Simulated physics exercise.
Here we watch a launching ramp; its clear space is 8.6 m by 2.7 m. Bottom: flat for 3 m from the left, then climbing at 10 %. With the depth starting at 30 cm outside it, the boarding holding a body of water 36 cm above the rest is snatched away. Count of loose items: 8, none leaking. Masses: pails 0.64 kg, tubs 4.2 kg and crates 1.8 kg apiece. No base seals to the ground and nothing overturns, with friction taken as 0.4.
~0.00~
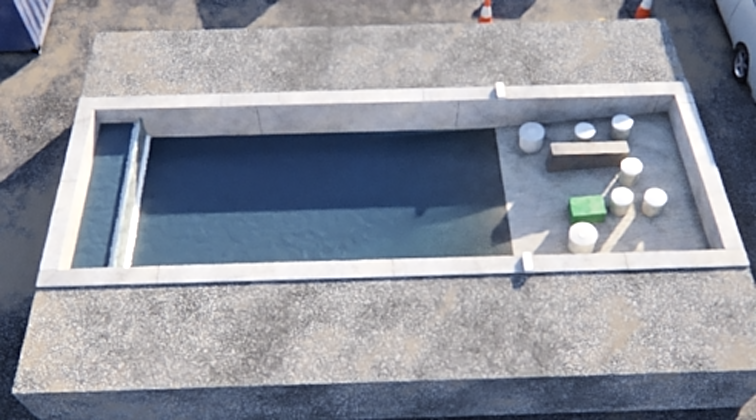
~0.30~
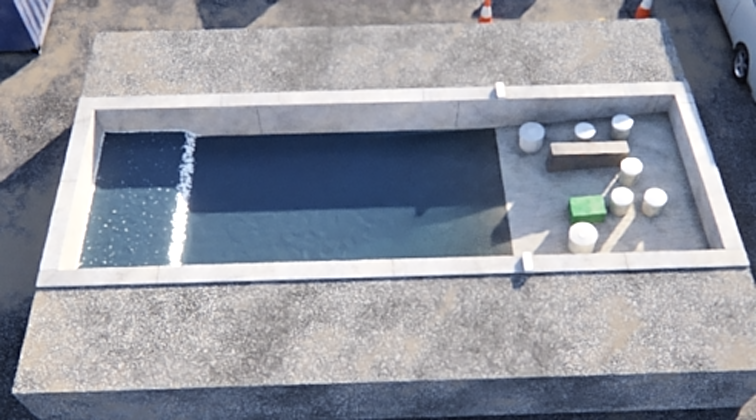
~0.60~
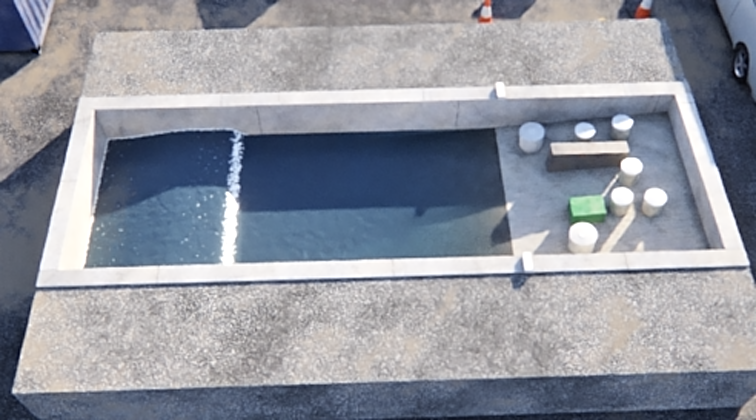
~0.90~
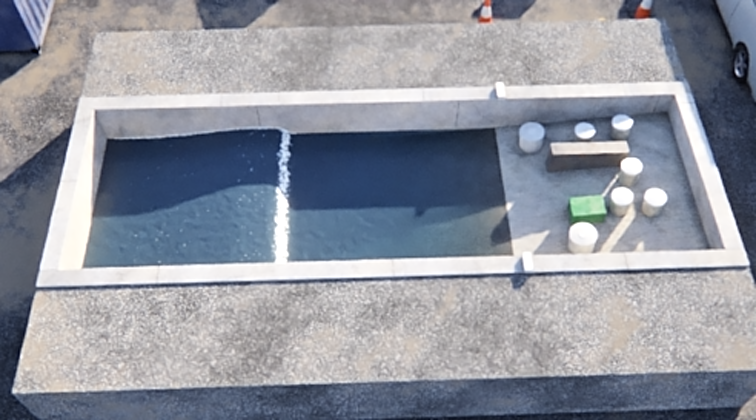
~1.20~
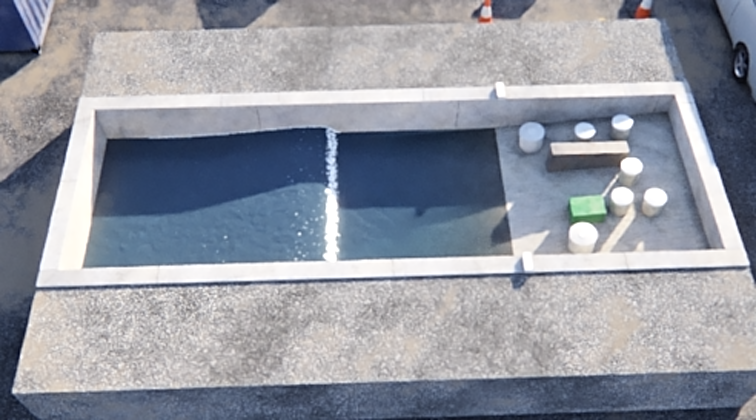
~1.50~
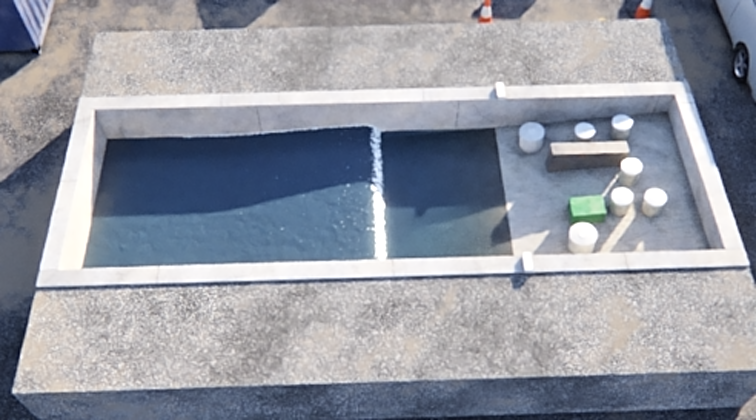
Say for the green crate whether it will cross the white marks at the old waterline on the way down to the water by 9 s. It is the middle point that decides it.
Result for the green crate: It gets across.
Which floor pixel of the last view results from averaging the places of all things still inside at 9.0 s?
I'd put it close to (479, 200) in the last view.
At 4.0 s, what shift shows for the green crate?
It has shifted about 50 cm.
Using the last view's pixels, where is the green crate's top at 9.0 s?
The top is close to pixel (381, 247).
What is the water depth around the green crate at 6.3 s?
Roughly 3 cm deep.
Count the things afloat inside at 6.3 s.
The number is 6.
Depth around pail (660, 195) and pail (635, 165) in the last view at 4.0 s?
2 and 1 cm.
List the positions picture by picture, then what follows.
In the first picture, the green crate at (589, 205), on the bottom; water covers 15.8 m2; 0 of 8 have shifted.
In the second picture, the green crate at (589, 205), on the bottom; 15.8 m2 under water; 0 of 8 have shifted.
In the third picture, the green crate at (589, 205) rests on the ground; 15.8 m2 under water; 0 of 8 have shifted.
In the fourth picture, the green crate at (589, 205) rests on the ground; 15.8 m2 under water; 0 of 8 have shifted.
In the fifth picture, the green crate at (589, 205), on the bottom; water covers 15.8 m2; 0 of 8 have shifted.
In the sixth picture, the green crate at (589, 205), on the bottom; water covers 15.8 m2; 0 of 8 have shifted.
After 2.1 s the green crate is near (589, 205), 0.0 m from its start, aground; 0 of 8 are over the mark; 0 afloat.
After 4.0 s the green crate is near (627, 206), 0.5 m from its start, afloat; 0 of 8 are over the mark; 5 afloat.
After 6.3 s the green crate is near (511, 222), 1.1 m from its start, afloat; 1 of 8 are over the mark; 6 afloat.
After 9.0 s the green crate is near (381, 247), 3.0 m from its start, afloat; 5 of 8 are over the mark; 5 afloat.
